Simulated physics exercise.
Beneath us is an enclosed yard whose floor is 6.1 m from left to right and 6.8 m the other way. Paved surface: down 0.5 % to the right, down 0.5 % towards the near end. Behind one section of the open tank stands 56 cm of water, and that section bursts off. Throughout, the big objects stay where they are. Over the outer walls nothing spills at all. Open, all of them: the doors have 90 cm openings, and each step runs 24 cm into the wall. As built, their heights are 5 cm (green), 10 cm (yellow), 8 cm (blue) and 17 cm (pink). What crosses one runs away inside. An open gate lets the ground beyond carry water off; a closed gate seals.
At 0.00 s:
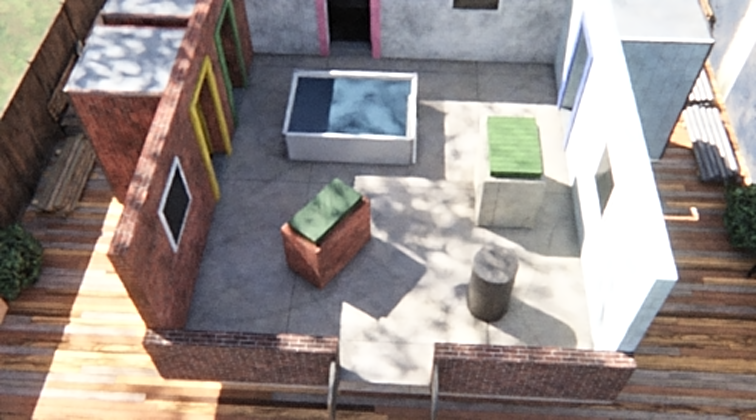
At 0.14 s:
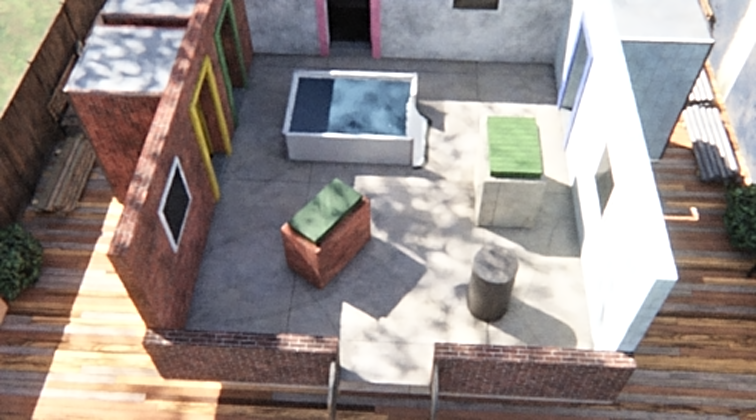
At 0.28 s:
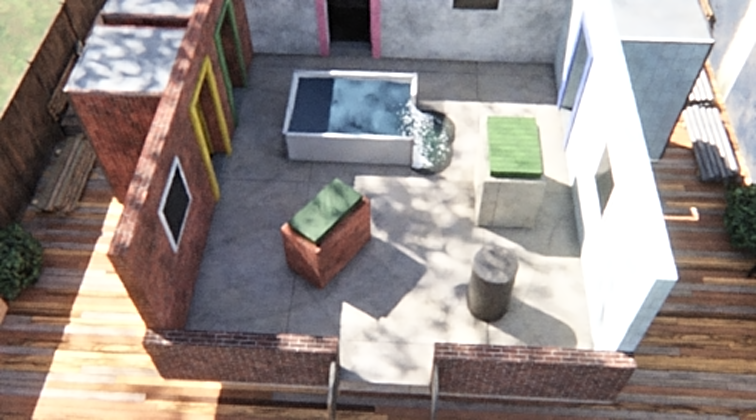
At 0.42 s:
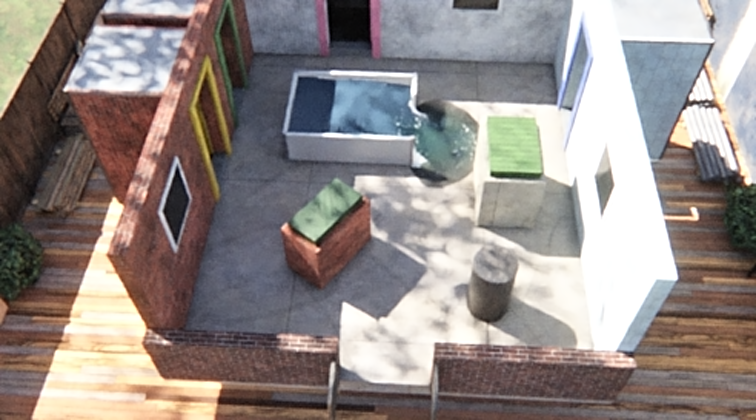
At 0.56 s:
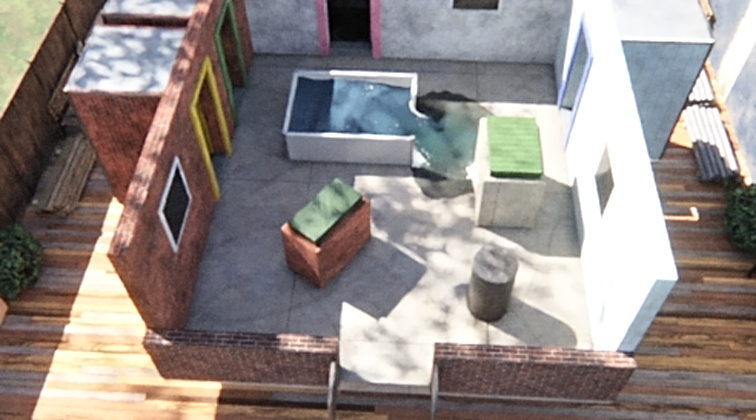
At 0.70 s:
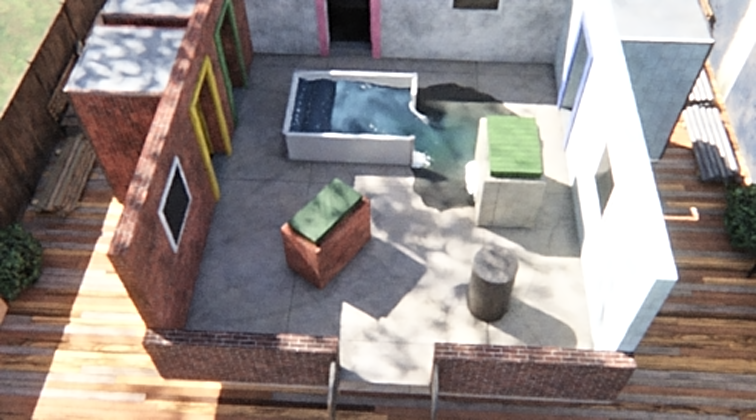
In a walled courtyard with coloured doorways, an open tank of still water stands near green-topped blocks and a grey cylinder. The tank's right end gives way and water bursts out, churning onto the paving. It spreads rightward in a widening pool, reaching around the pale block.
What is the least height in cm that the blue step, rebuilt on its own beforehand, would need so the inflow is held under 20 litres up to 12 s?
Around 22 cm would be enough.
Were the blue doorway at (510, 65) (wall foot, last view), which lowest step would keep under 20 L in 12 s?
Roughly 16 cm.
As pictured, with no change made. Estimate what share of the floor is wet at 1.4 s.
Roughly 20 percent of the floor.
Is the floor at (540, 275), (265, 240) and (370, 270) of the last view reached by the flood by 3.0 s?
In order: Soaked, untouched, soaked.
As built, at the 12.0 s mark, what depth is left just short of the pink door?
About 4.5 cm.
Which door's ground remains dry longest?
The yellow one comes last.
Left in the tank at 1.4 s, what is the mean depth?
It averages roughly 36 centimetres.
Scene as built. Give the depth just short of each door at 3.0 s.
Door by door, in centimetres - green 0, yellow 0, blue 23, pink 0.
After 1.4 s water covers 20 % of the floor, deepest (32 cm) near (469, 172); 17 cm at the blue door, 18 litres in over its 8 cm step.
After 3.0 s water covers 40 % of the floor, deepest (26 cm) near (559, 153); 23 cm at the blue door, 167 litres in over its 8 cm step.
After 12.0 s water covers 90 % of the floor, deepest (7 cm) near (576, 376); 5 cm at the blue door, 270 litres in over its 8 cm step.
At the blue door as built, the water arrived by 1.0 s and peaked near 26 cm at 2.2 s.
Run again over the same 12 s with other heights there, 45 litres in over 19 cm, 7 litres over 25.5 cm. The limit of 20 litres is kept from about 22 cm up.
